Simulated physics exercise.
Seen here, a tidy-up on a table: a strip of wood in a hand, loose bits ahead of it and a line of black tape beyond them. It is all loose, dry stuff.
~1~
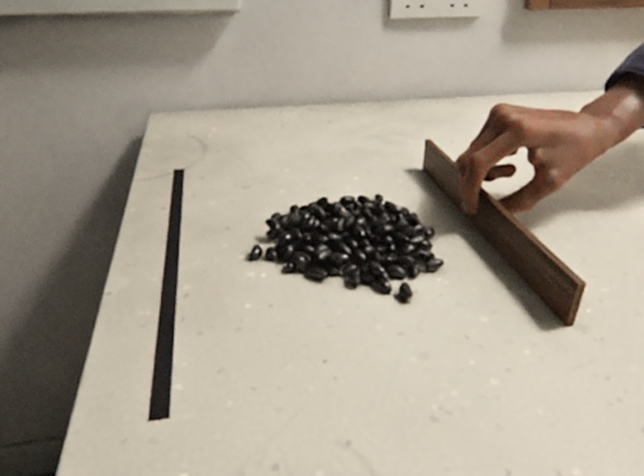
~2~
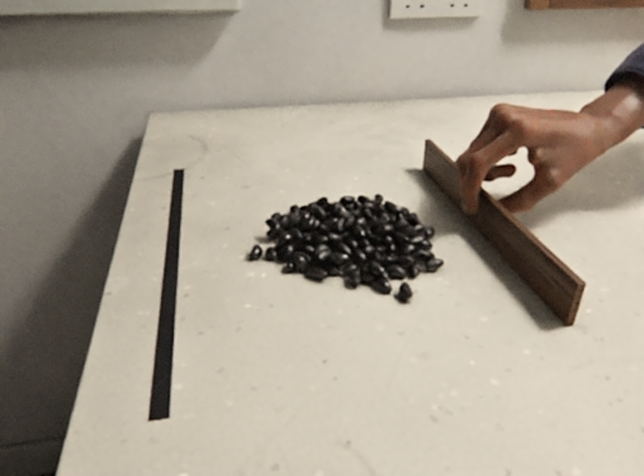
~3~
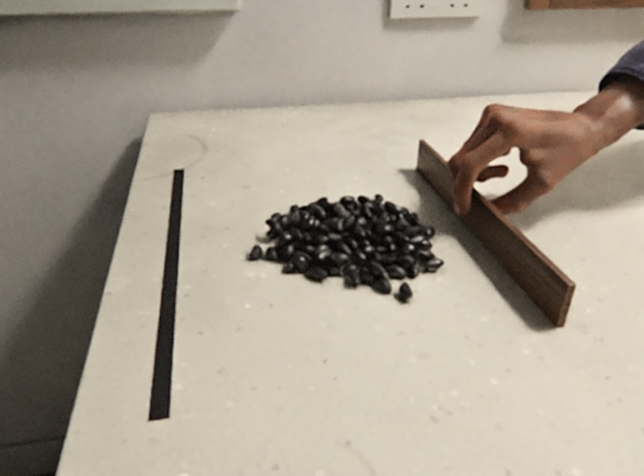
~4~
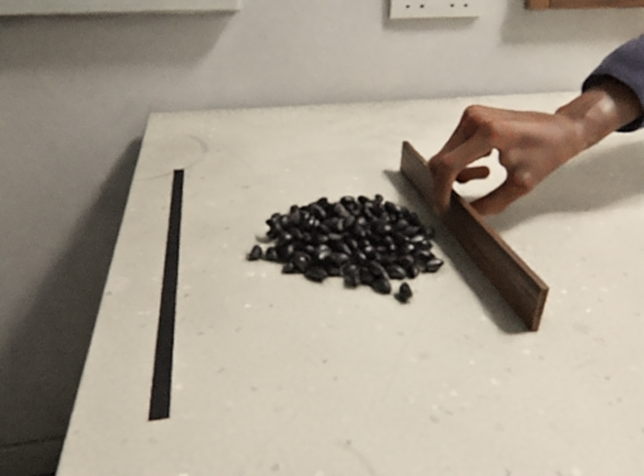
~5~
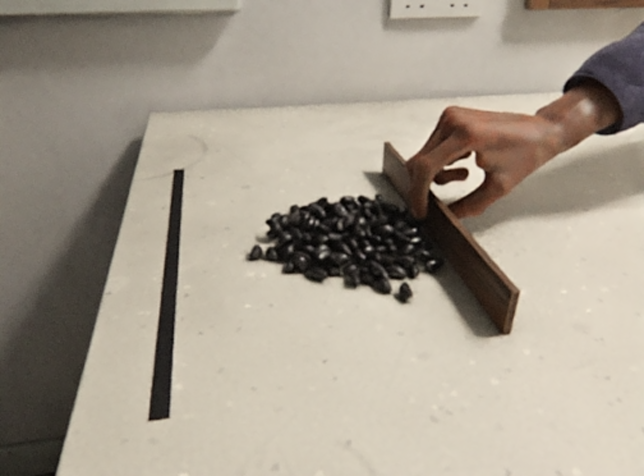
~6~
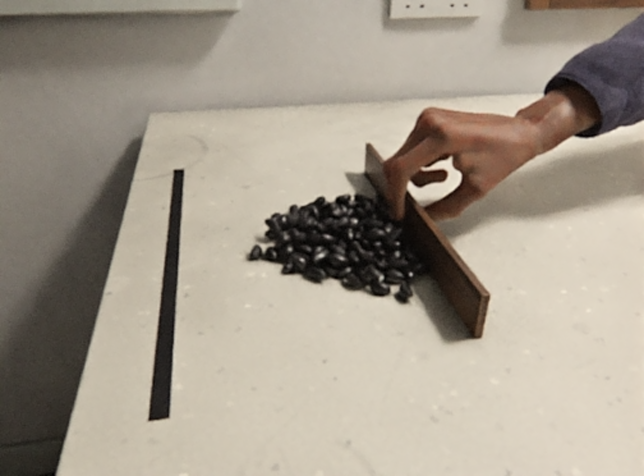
A loose pile of shiny black beans sits mid-table on a pale speckled surface against a grey wall, seen from above at a slant by a still camera. A strip of black tape lies to the left near the table's edge, and a dark-sleeved hand holds a brown wooden strip upright at right. After resting briefly, the hand slides the wood leftward, meeting the pile and pushing its right side inward.
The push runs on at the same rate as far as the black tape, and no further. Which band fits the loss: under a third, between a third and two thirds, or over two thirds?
Lost: Between a third and two thirds of the heap.
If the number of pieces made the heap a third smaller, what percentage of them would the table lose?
Some 40 per cent.
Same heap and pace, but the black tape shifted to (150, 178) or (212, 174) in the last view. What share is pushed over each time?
Near 90 % and 20 %.
Just after the last frame, strip of wood still moving, near (286, 210); heap all on the table, its front near (166, 255).
A moment on, strip of wood stopped at the black tape; heap roughly half over the edge.
When it is over, strip of wood stopped at the black tape; heap roughly half over the edge.
